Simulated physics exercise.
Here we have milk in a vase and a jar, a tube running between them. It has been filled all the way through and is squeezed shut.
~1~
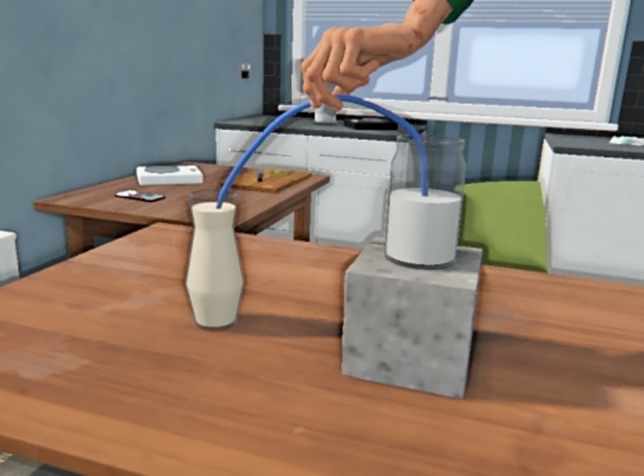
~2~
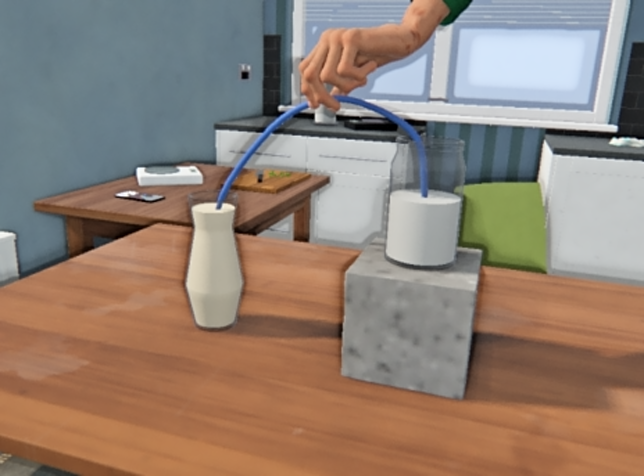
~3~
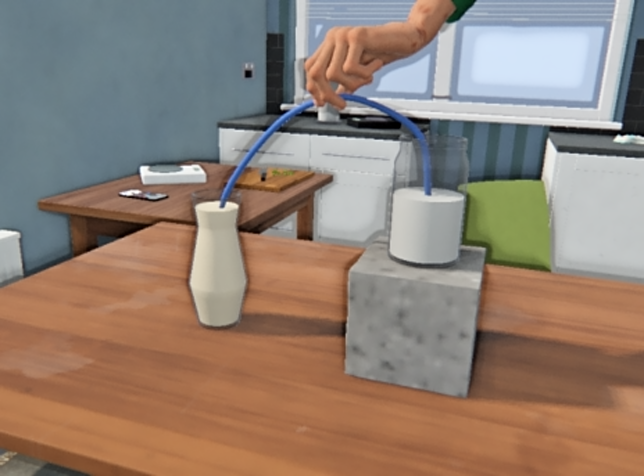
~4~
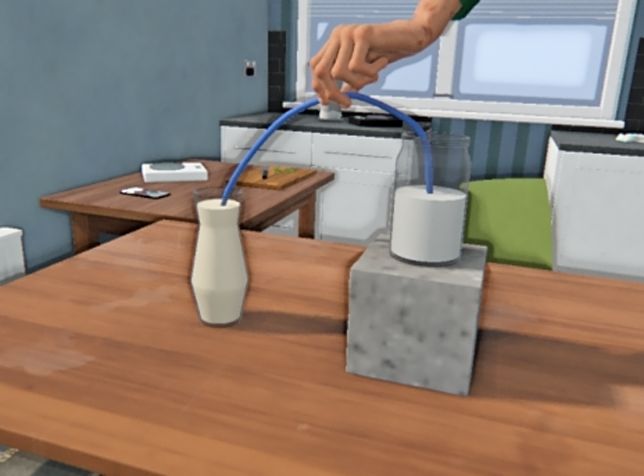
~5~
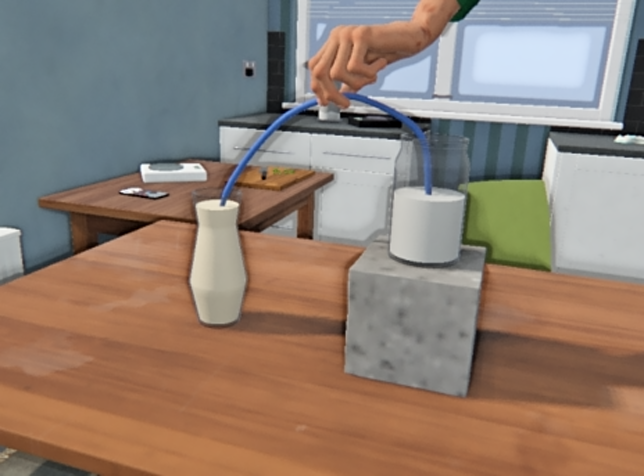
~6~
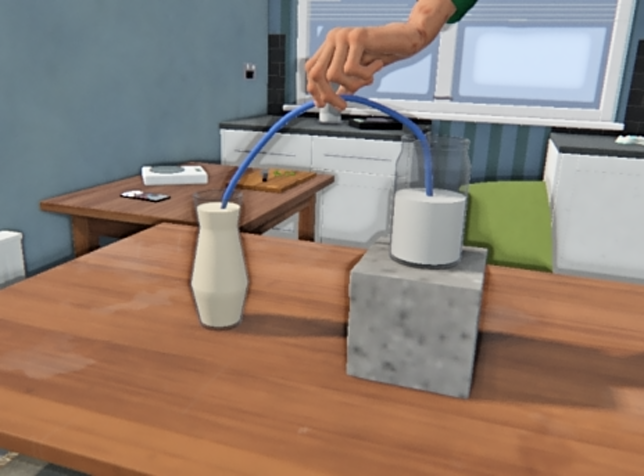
A hand pinched the top of a blue tube arching from a nearly full vase of milk on the left to a half-full jar on a gray block, and nothing really moved apart from slight shifts.
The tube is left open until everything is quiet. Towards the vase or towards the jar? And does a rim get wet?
The liquid moves to the left side, and the one getting it brims over.
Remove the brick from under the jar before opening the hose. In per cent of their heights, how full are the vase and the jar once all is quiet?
They settle near 55 per cent and 70 per cent of their heights, in that order.
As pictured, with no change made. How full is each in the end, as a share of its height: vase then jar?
Near 100 and 30 in a hundred.
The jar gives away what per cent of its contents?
I'd say near 35 per cent, more or less.
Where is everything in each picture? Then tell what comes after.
In the first frame, fingers on the hose; vase (214, 258) nearly full, on the top itself; jar (425, 198) about half full, up on the brick.
In the second frame, still shut; vase nearly full, surface at (213, 208); jar about half full, surface at (425, 197).
In the third frame, the hose is pinched; vase (218, 257) nearly full; jar (429, 197) about half full.
In the fourth frame, nothing flows; vase nearly full, surface at (218, 205); jar about half full, surface at (431, 193).
In the fifth frame, fingers on the hose; vase (218, 256) nearly full, on the top itself; jar (429, 196) about half full, up on the brick.
In the sixth frame, still shut; vase nearly full, surface at (218, 208); jar about half full, surface at (430, 196).
A moment on, the vase is full to the brim; the jar is about half full.
Further on, the vase is full to the brim; the jar is about a third full; a puddle lies under the lower one.
When it is over, the vase is full to the brim; the jar is about a third full; a puddle lies under the lower one; the two surfaces are level.
